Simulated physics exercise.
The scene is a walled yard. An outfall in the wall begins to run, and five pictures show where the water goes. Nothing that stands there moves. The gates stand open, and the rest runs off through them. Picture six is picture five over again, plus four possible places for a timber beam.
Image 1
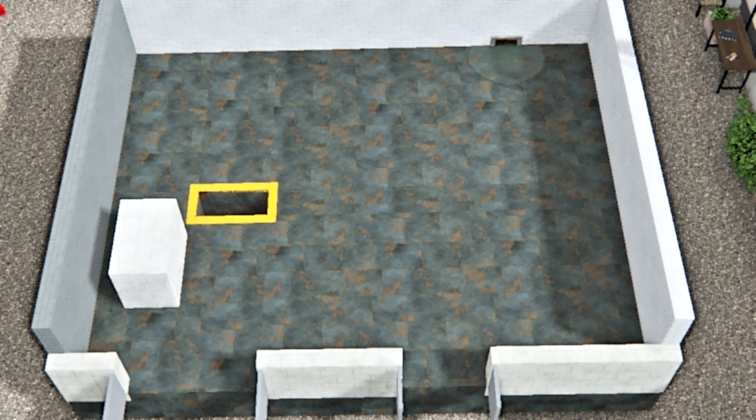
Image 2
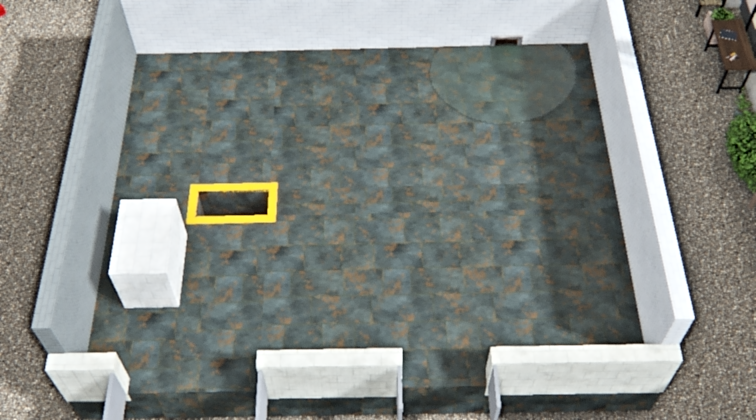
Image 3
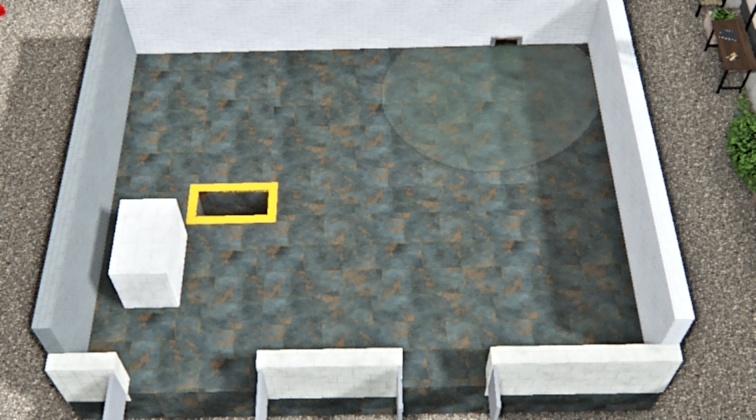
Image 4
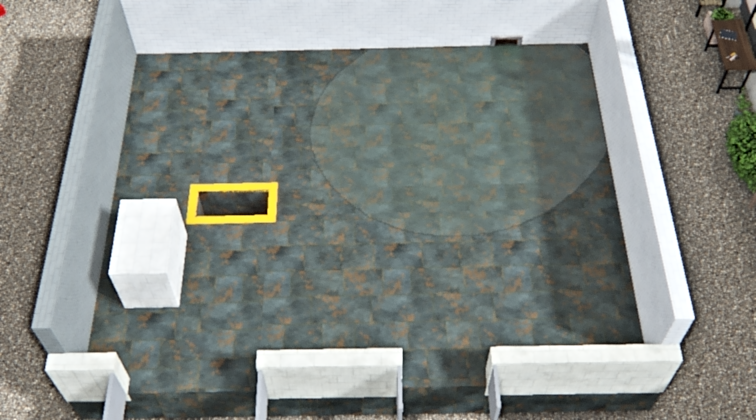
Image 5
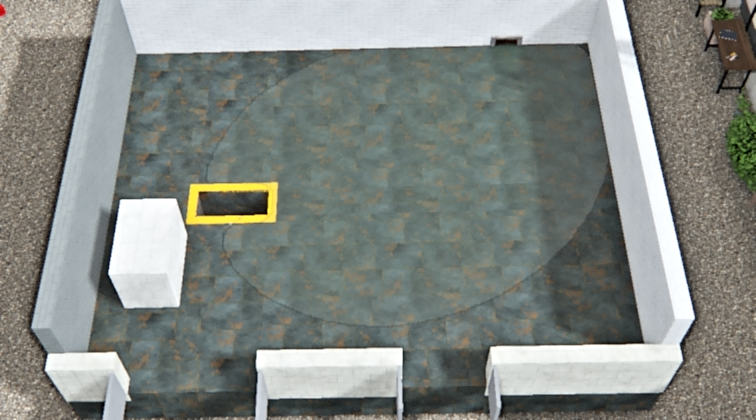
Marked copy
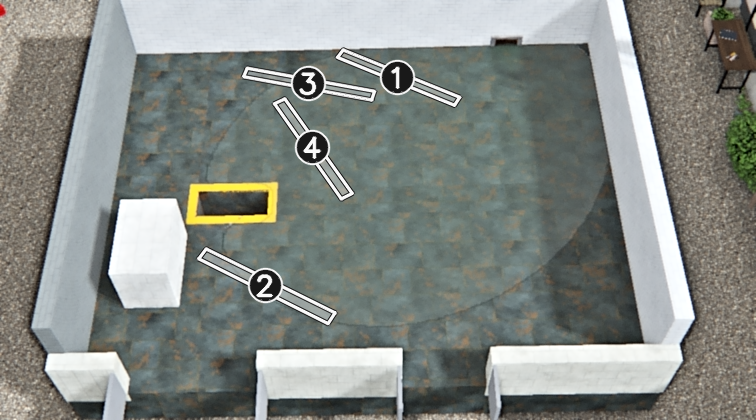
In a walled yard with a dark tiled floor and a white block, a thin sheet of water spread from a small opening in the back wall, widening across the floor until it reached the yellow-edged drain.
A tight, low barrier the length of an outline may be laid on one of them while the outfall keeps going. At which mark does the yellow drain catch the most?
Use spot 2.
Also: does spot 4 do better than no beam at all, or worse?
Worse.
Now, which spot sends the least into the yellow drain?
It is 4.
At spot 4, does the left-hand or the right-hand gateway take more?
More leaves on the left.
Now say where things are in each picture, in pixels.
The first picture shows outfall at (506, 41); yellow drain at (233, 203); open gate at (196, 377); open gate at (443, 371); 2 % of the ground under water, visible out to (490, 76); yellow drain still dry.
In the second picture, 7 % of the ground under water, visible out to (454, 106); yellow drain still dry.
In the third picture, 17 % of the ground under water, visible out to (481, 169); yellow drain still dry.
In the fourth picture, 31 % of the ground under water, visible out to (358, 203); yellow drain still dry.
In the fifth picture, 52 % of the ground under water, visible out to (282, 299); yellow drain taking water.
In white, 1 from (340, 53) to (457, 101); 2 from (202, 253) to (331, 318); 3 from (245, 72) to (373, 95); 4 from (279, 101) to (346, 196).
With 1, about 14 % of the stream goes into the yellow drain, about 85 % out by the gates.
With 2, about 41 % of the stream goes into the yellow drain, about 57 % out by the gates.
With 3, about 22 % of the stream goes into the yellow drain, about 76 % out by the gates.
With 4, about 8 % of the stream goes into the yellow drain, about 90 % out by the gates.
